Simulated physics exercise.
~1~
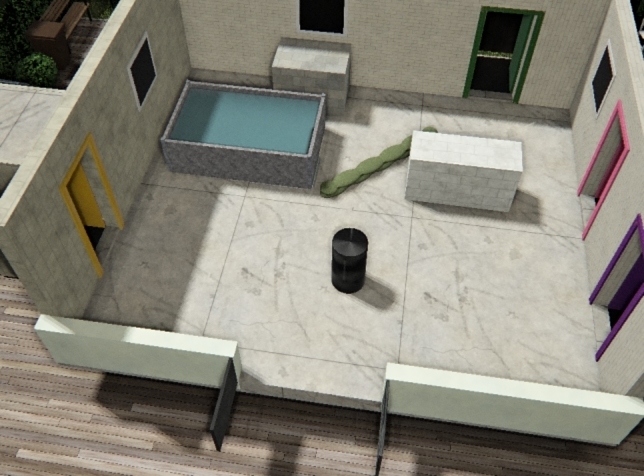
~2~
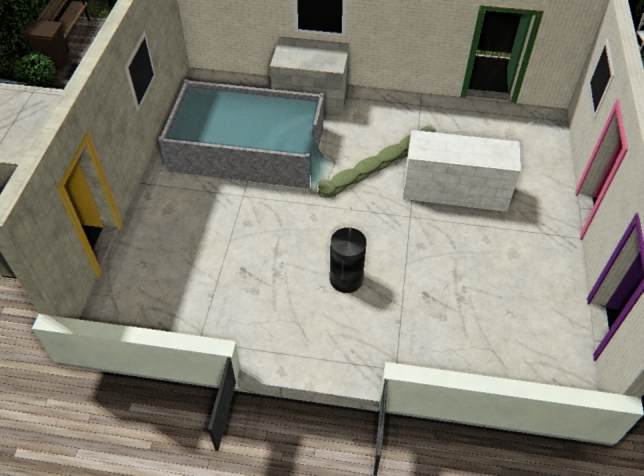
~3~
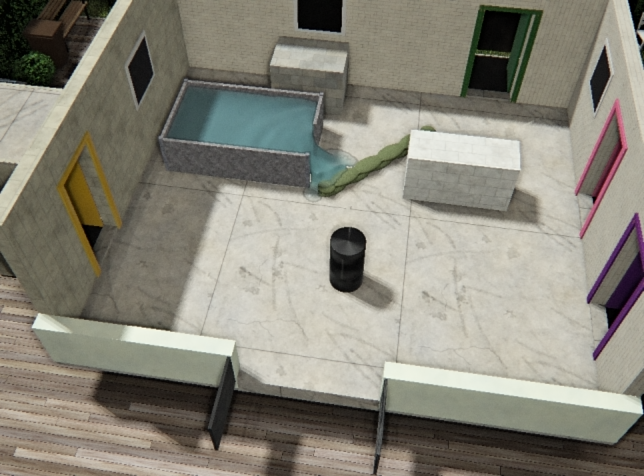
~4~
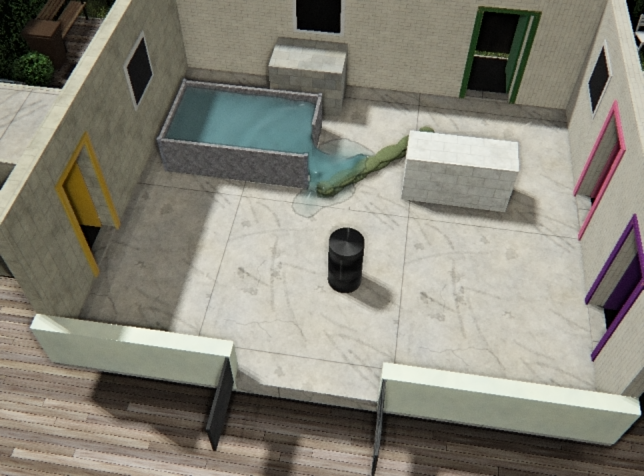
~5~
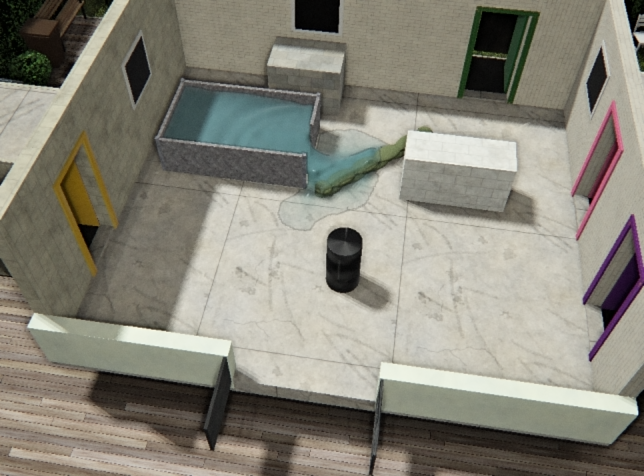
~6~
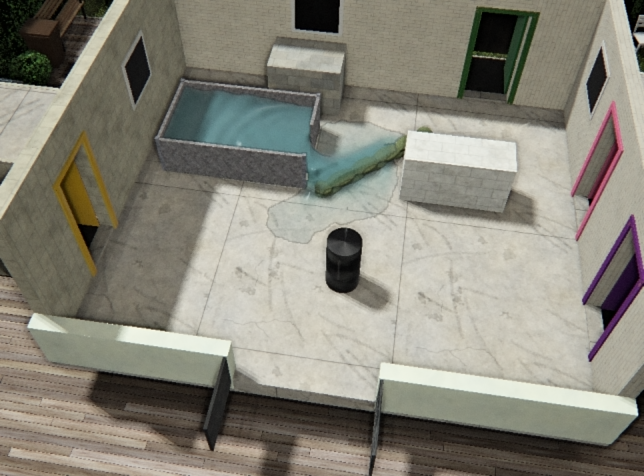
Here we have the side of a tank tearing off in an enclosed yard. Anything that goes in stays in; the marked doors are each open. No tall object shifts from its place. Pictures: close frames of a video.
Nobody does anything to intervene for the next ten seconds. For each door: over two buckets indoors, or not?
My prediction: The green door is going to overshoot the allowance; the purple door is going to overshoot the allowance; the yellow door is going to stay inside the allowance; the pink door is going to stay inside the allowance.
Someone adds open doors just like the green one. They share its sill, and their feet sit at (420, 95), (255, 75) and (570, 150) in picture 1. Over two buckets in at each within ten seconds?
In order: Exceeds it, falls short, exceeds it.
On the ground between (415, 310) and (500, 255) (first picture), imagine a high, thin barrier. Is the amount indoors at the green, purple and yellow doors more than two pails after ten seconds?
Green door exceeds the limit, purple door remains short, yellow door remains short.
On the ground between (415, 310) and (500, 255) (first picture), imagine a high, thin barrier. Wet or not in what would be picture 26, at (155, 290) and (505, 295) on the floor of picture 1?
As listed: Dry, free of water.
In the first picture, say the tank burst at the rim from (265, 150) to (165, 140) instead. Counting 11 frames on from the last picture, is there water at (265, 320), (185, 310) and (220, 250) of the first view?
Going in your order, I'd say drenched, then drenched, then drenched.
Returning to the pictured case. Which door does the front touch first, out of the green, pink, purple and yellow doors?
If you ask me, it's the door marked green.
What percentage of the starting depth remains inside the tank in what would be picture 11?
76 percent or so.
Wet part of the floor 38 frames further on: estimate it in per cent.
It comes to roughly 60 in a hundred.
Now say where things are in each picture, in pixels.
In the first picture, the open tank at (246, 121) is whole and still.
In the second picture, water pours out at (310, 159) and has run to (316, 189).
In the third picture, the front is at (356, 167), out from the gap at (310, 161).
In the fourth picture, water pours out at (308, 162) and has run to (373, 156).
In the fifth picture, the front is at (388, 149), out from the gap at (307, 161).
In the sixth picture, the front is at (405, 138), out from the gap at (307, 161).
A moment on, water covers 20 % of the floor; the green door not reached, the purple door not reached, the yellow door not reached, the pink door not reached.
Next, water covers 40 % of the floor; the green door under two buckets in, the purple door not reached, the yellow door not reached, the pink door not reached.
Then, water covers 55 % of the floor; the green door over two buckets in, the purple door under two buckets in, the yellow door not reached, the pink door not reached.
Later, water covers 60 % of the floor; the green door over two buckets in, the purple door over two buckets in, the yellow door not reached, the pink door wet at the sill, nothing in.
In the end, water covers 75 % of the floor; the green door far over two buckets in, the purple door far over two buckets in, the yellow door not reached, the pink door wet at the sill, nothing in.
